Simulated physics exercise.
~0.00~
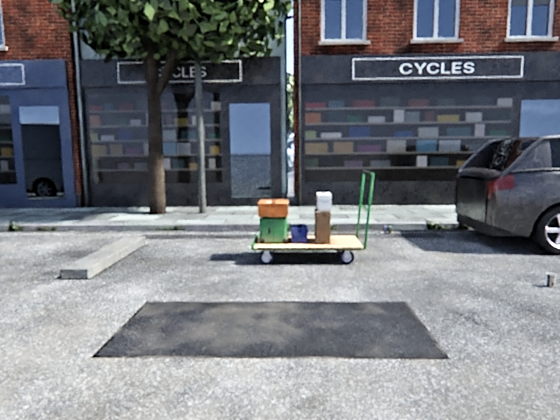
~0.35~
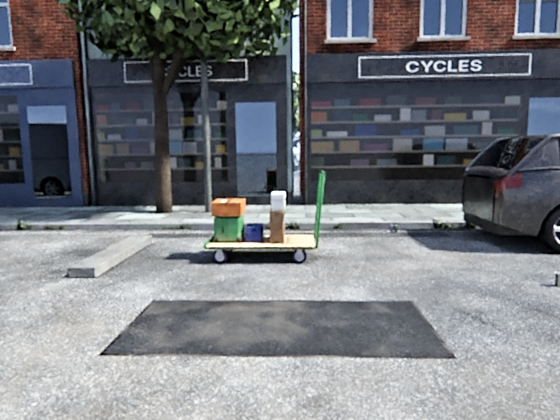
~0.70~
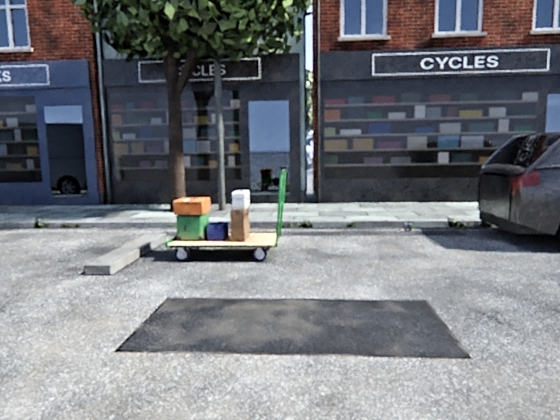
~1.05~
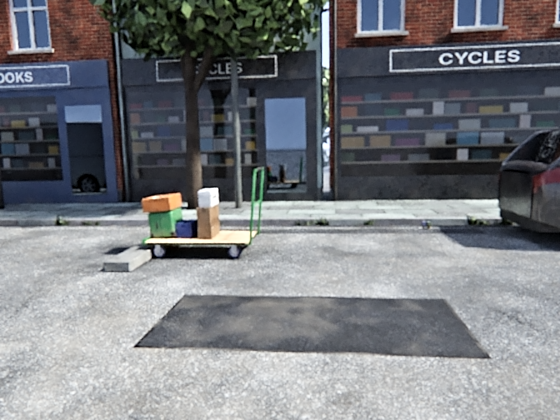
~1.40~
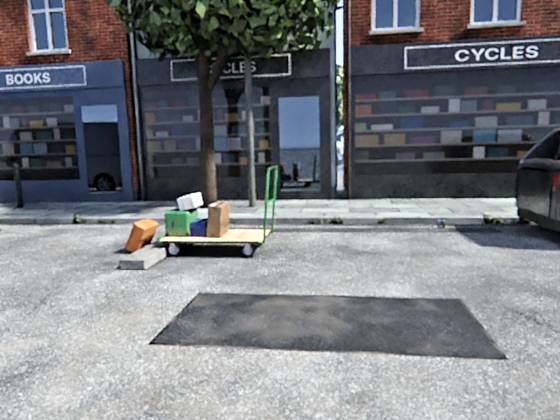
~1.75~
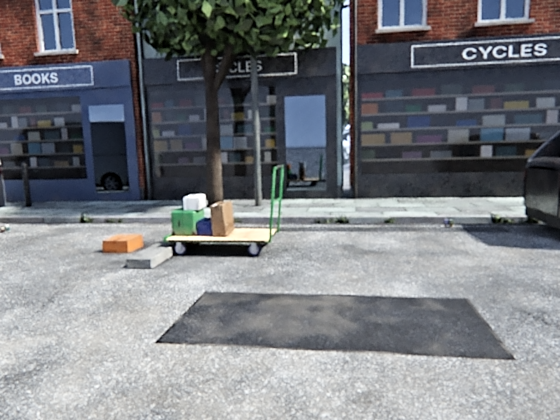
A flat cart loaded with boxes rolled left across a parking area and stopped abruptly at a low kerb, where the orange box tumbled off the front onto the ground and the white one tipped over but stayed aboard with the rest.
